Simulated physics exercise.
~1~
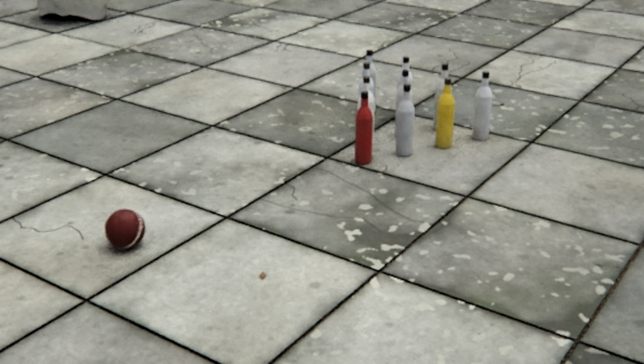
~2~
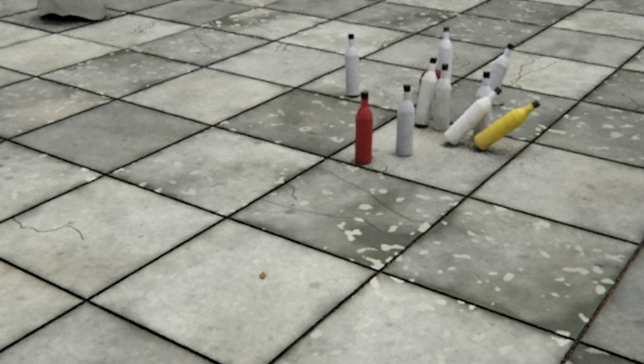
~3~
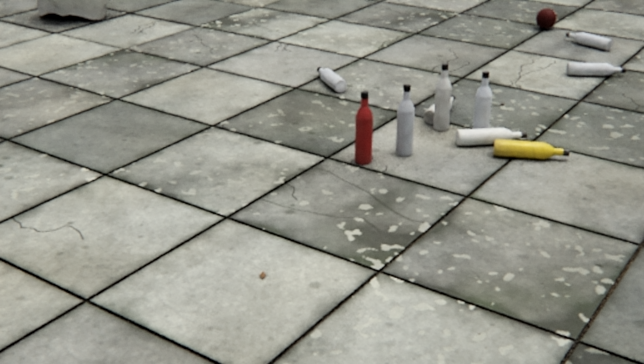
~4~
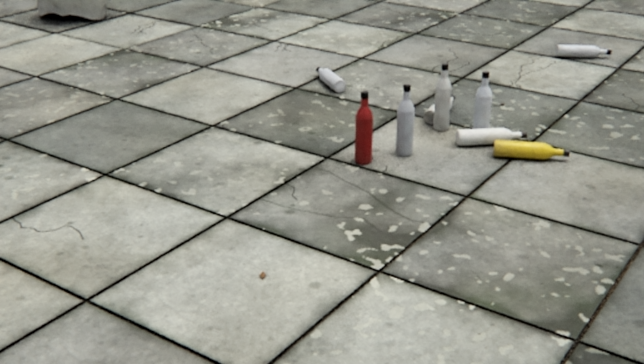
A dark red ball rolls into standing bottles, toppling several, including the yellow one, and disappears.
